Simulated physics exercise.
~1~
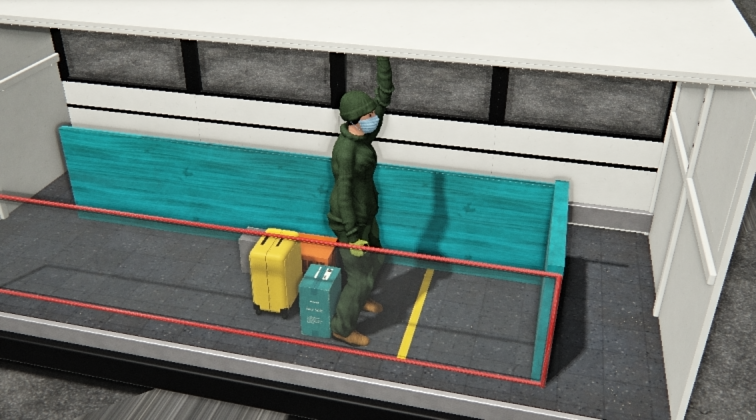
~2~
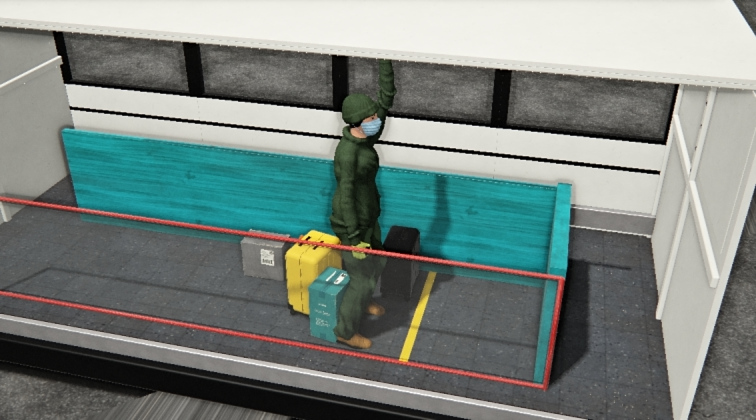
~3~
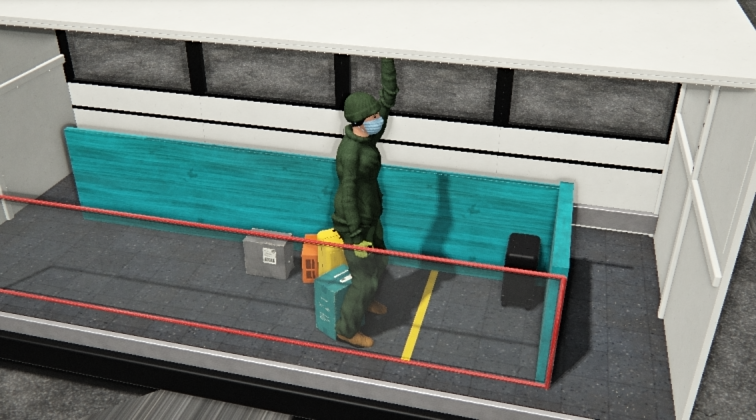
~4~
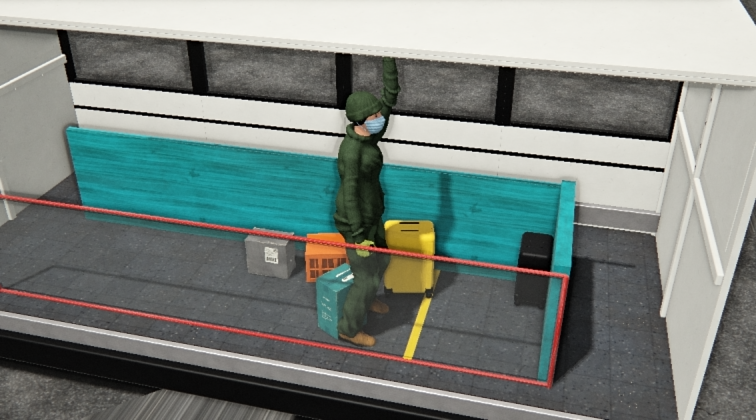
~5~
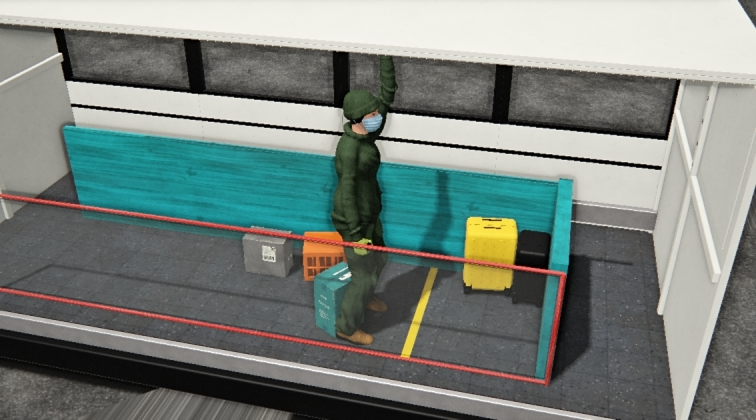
A yellow suitcase rolls right past a standing figure and crosses the yellow line, stopping beside a black case.
